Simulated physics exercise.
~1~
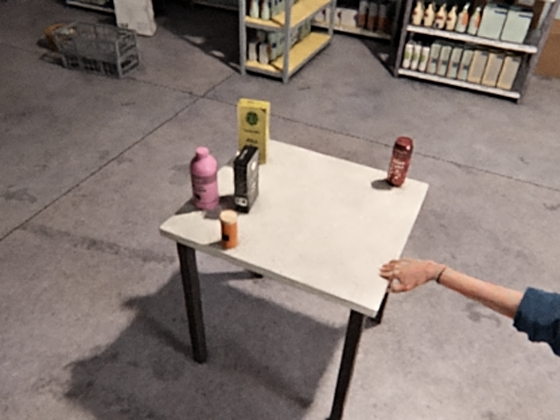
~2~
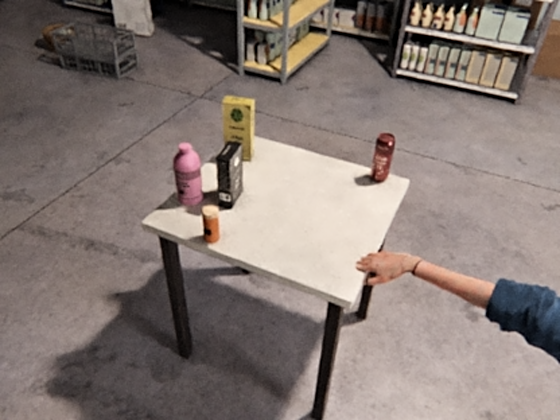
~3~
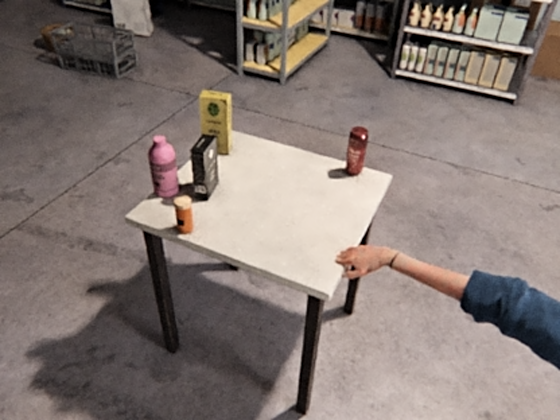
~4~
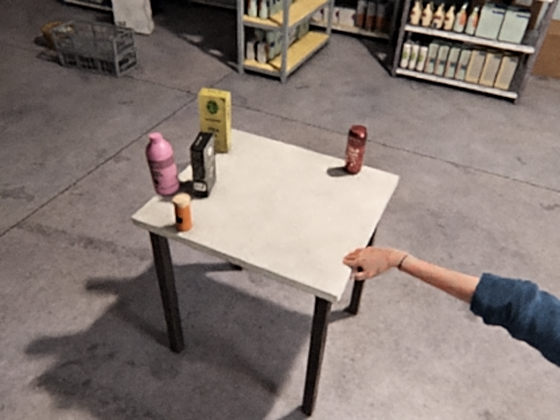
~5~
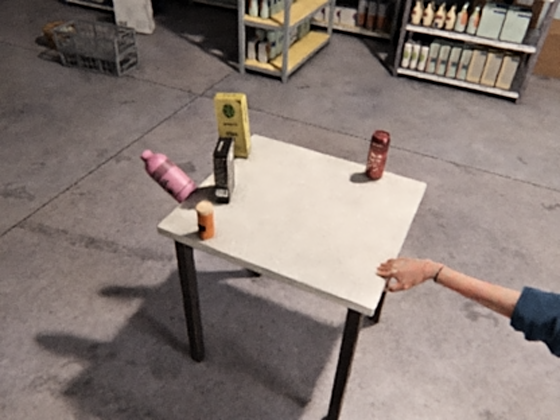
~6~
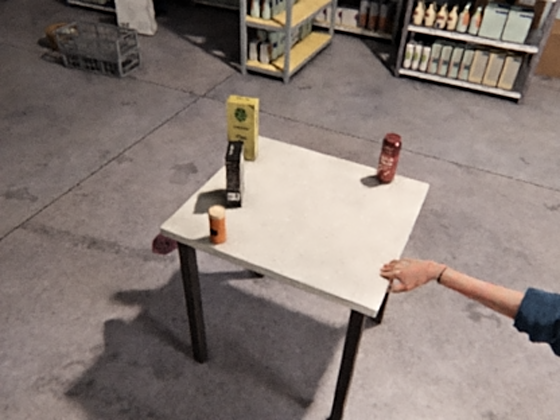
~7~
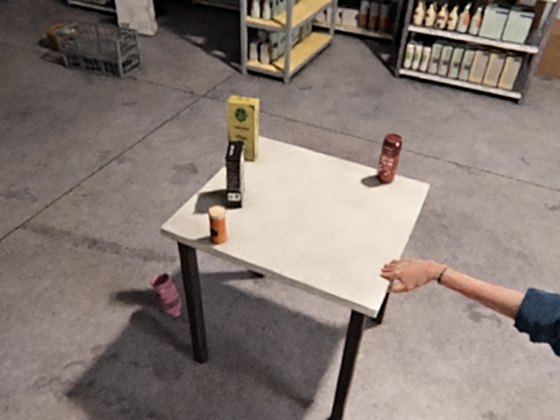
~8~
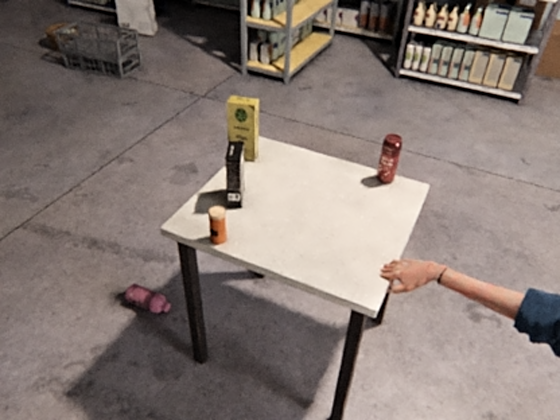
A small pale table with dark legs stands on a grey concrete floor, seen from above by a slightly swaying camera, with stocked shelves behind. On its left side are a pink bottle, an orange shaker, a black packet and a yellow packet, while a red can stands near the right corner. A hand gripping the near right corner slides the table left, and everything rides along upright. The hand then pulls it back right, and the pink bottle tips over the left edge. It drops upside down and ends lying on the floor, while the other four stay standing.
